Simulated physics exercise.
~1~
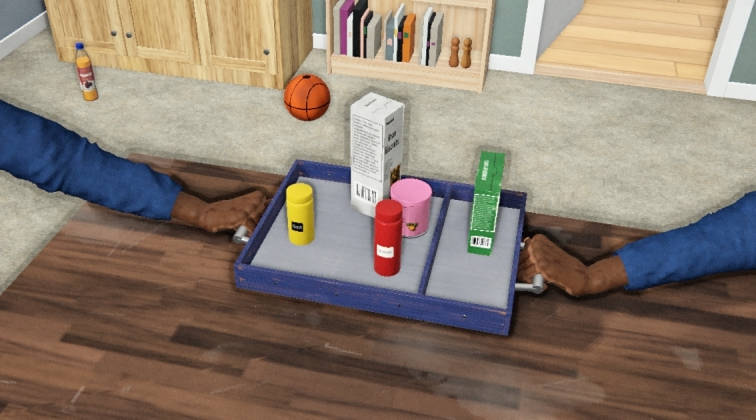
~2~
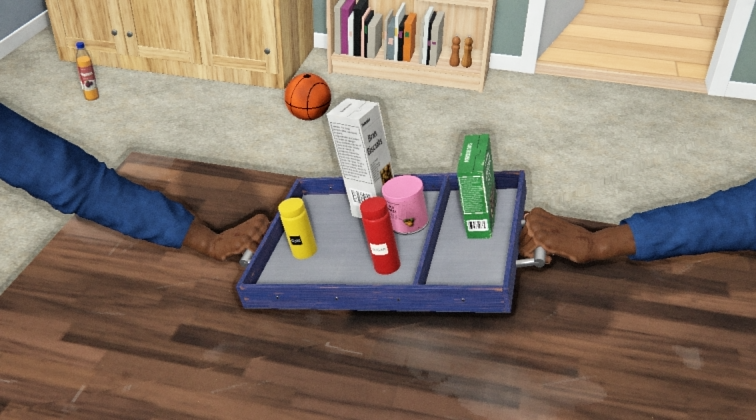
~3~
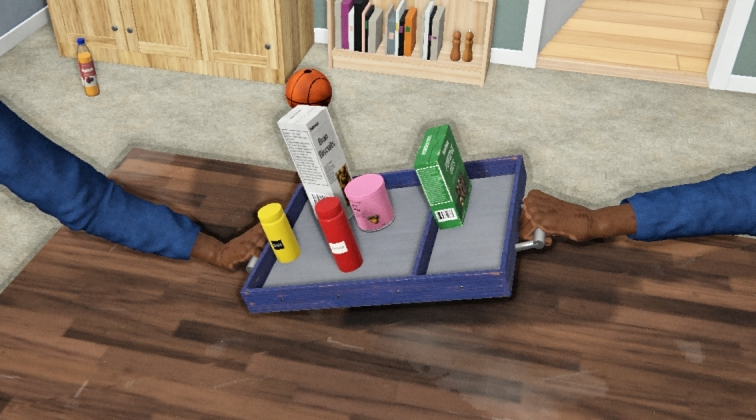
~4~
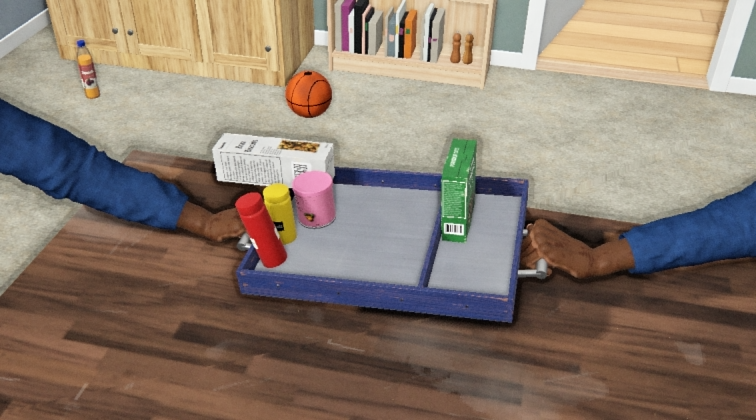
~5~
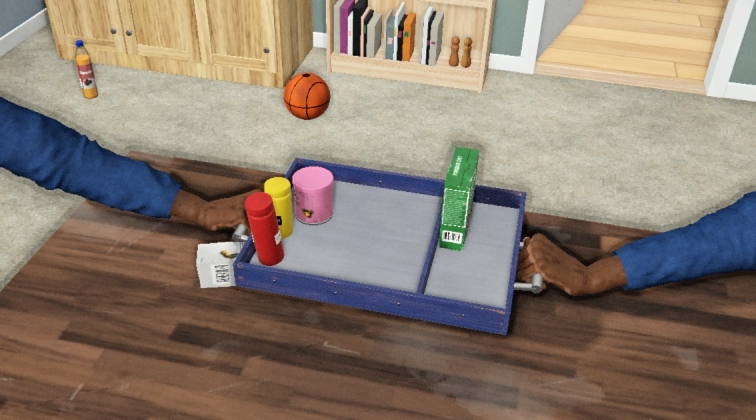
A blue tray held by two hands tipped down to the left, and its items leaned and slid that way until the white carton toppled off; the tray was levelled with the red, yellow and pink containers bunched at the left and the green packet upright.
